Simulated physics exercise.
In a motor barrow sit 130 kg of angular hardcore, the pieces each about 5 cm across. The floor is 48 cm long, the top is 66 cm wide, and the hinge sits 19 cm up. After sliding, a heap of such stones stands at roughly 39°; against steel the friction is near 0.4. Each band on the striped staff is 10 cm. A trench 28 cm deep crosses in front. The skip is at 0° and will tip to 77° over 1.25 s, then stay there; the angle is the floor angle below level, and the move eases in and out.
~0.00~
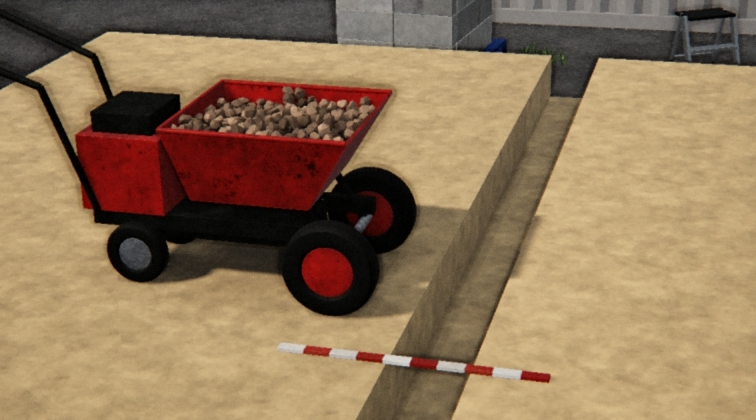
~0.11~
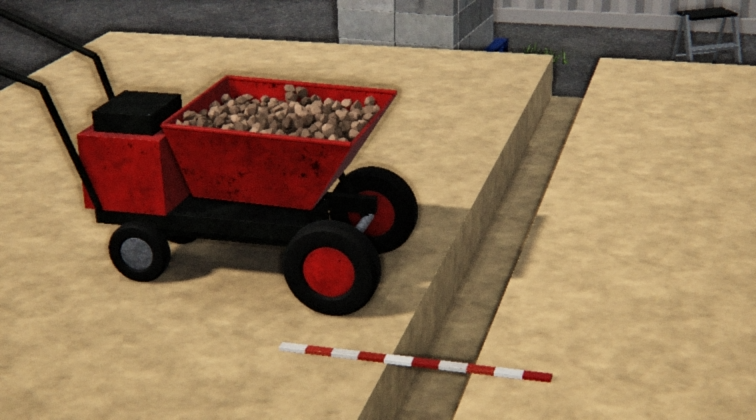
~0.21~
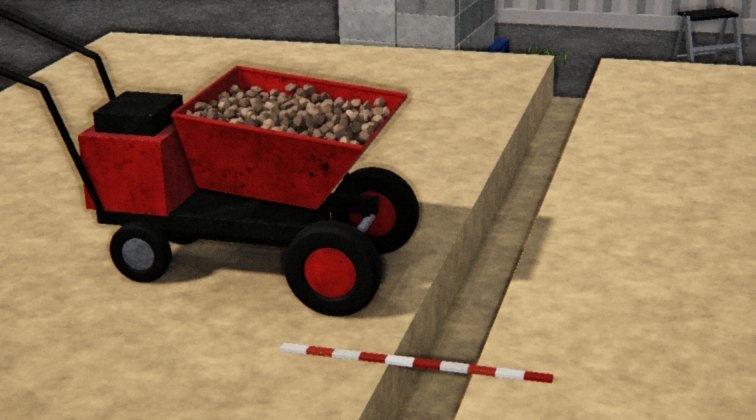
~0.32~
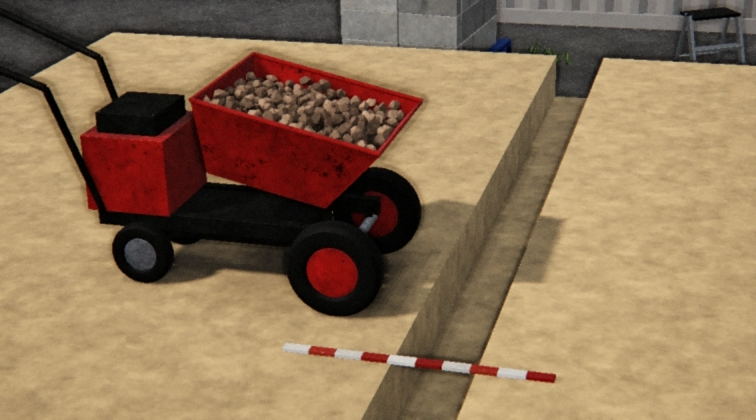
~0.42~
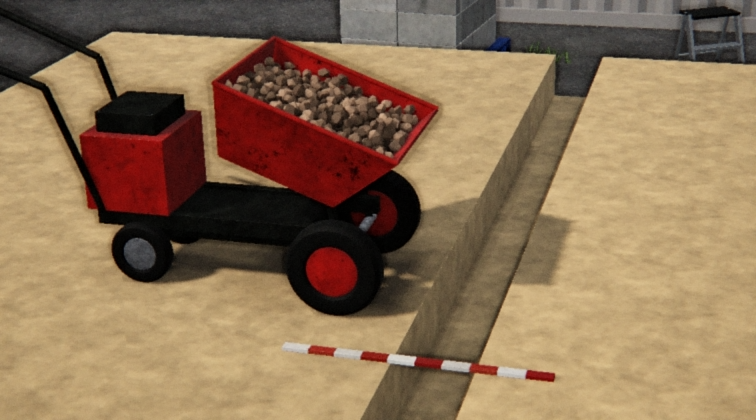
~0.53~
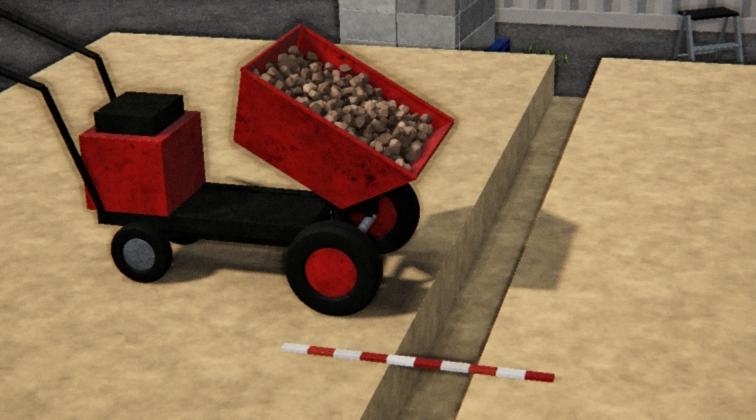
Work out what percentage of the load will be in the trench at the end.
It comes to roughly 45 percent of the load.
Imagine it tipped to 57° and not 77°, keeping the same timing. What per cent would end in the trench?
The trench would hold about 5% of it.
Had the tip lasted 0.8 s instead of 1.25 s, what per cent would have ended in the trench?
With that change, it comes to around 35 per cent.
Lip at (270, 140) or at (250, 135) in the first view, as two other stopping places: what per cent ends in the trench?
Near 85 per cent from the first place, 70 from the second.
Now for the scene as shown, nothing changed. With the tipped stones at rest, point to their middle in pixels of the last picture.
Somewhere near pixel (512, 294).
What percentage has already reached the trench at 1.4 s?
Roughly 5 percent of the load.
After 0.9 s the floor is at 65°; 100 % in the skip; the foremost stones are at (478, 232).
After 1.4 s the floor is at 77°; 68 % in the skip, 3 % in the trench, 29 % past the trench; the foremost stones are at (607, 304).
After 1.7 s the floor is at 77°; 42 % in the skip, 11 % in the trench, 47 % past the trench; the foremost stones are at (687, 330).
After 3.7 s the floor is at 77°; 9 % in the skip, 45 % in the trench, 46 % past the trench; the foremost stones are at (702, 332).
